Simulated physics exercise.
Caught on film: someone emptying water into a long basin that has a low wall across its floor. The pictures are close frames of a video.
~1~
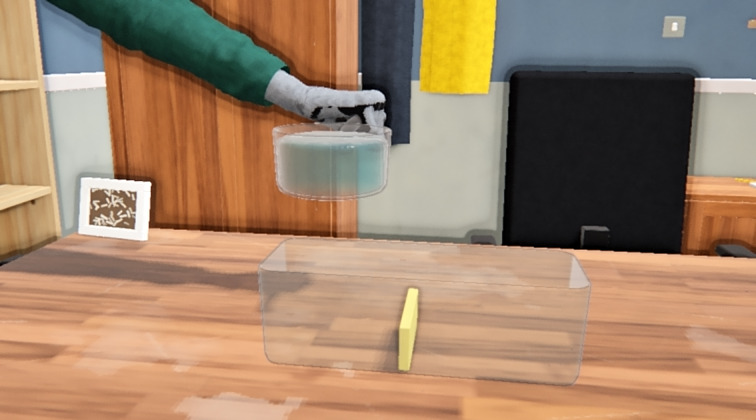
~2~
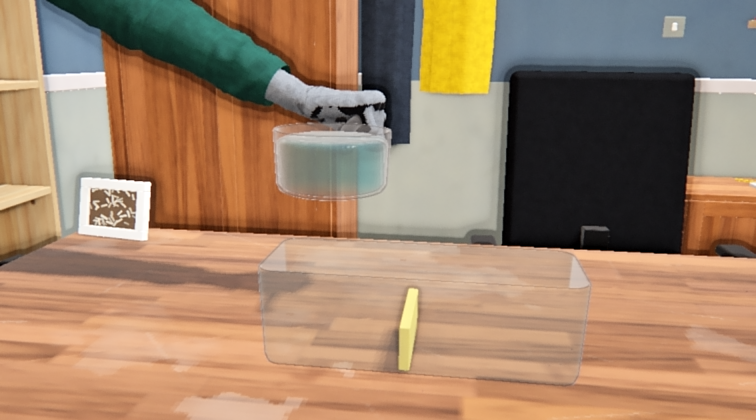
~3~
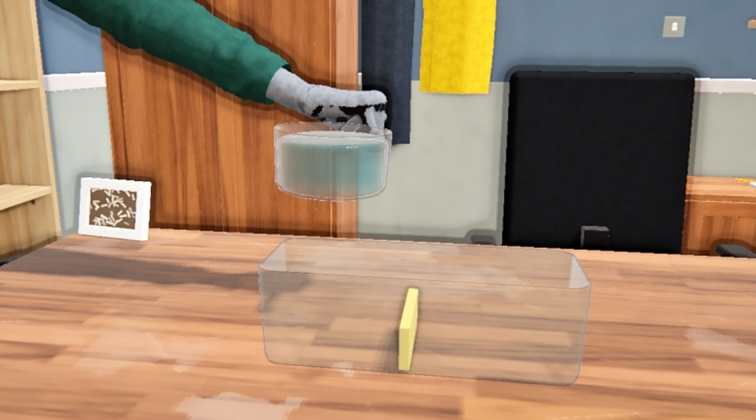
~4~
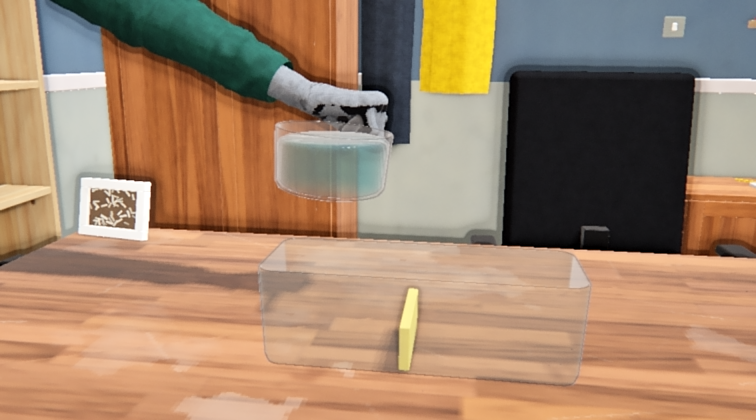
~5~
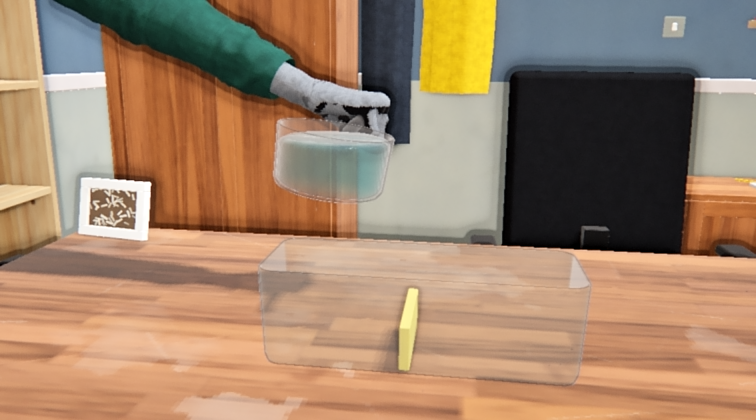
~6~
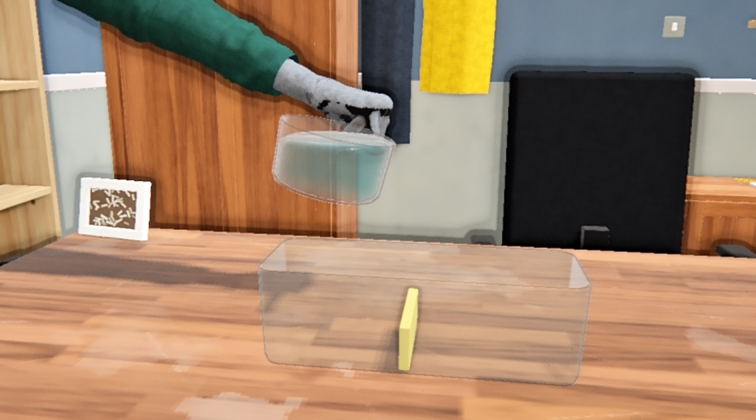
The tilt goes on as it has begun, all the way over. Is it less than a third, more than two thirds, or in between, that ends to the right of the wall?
It comes to above two thirds.
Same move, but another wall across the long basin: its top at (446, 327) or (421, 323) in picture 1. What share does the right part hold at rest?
In turn 40 and 65 in a hundred.
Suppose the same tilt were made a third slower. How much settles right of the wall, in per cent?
Close to 80 per cent.
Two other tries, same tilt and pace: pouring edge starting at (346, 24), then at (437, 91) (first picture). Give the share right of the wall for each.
Roughly 60 per cent, and 95 per cent.
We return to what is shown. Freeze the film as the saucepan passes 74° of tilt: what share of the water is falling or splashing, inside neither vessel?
Some 35 per cent.
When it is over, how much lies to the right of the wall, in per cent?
It comes to 75 per cent or so.
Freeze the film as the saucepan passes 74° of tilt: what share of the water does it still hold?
Roughly 50 in a hundred.
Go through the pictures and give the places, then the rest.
In the first frame, tilt 0°; pouring edge (389, 133); surface from (281, 137) to (388, 141); the long basin's rim runs from (272, 254) to (582, 271); the wall's top is at (409, 308).
In the second frame, tilt 1°; pouring edge (389, 134); surface from (281, 137) to (388, 140).
In the third frame, tilt 2°; pouring edge (390, 135); surface from (281, 136) to (388, 141).
In the fourth frame, tilt 5°; pouring edge (391, 138); surface from (282, 136) to (390, 142).
In the fifth frame, tilt 8°; pouring edge (392, 142); surface from (283, 136) to (390, 142).
In the sixth frame, tilt 13°; pouring edge (394, 147); surface from (284, 138) to (393, 143).
A moment on, the saucepan is tipped part way and 48 per cent is still to pour, 1 is left of the wall and 18 right of it.
Next, the saucepan is tipped right over and 7 per cent is still to pour, 11 is left of the wall and 75 right of it.
Then the saucepan is tipped right over and 0 per cent is still to pour, 23 is left of the wall and 76 right of it.
Later the saucepan is tipped right over and 0 per cent is still to pour, 24 is left of the wall and 76 right of it.
Finally, 24 per cent lies left of the wall, 76 right of it and 1 outside.
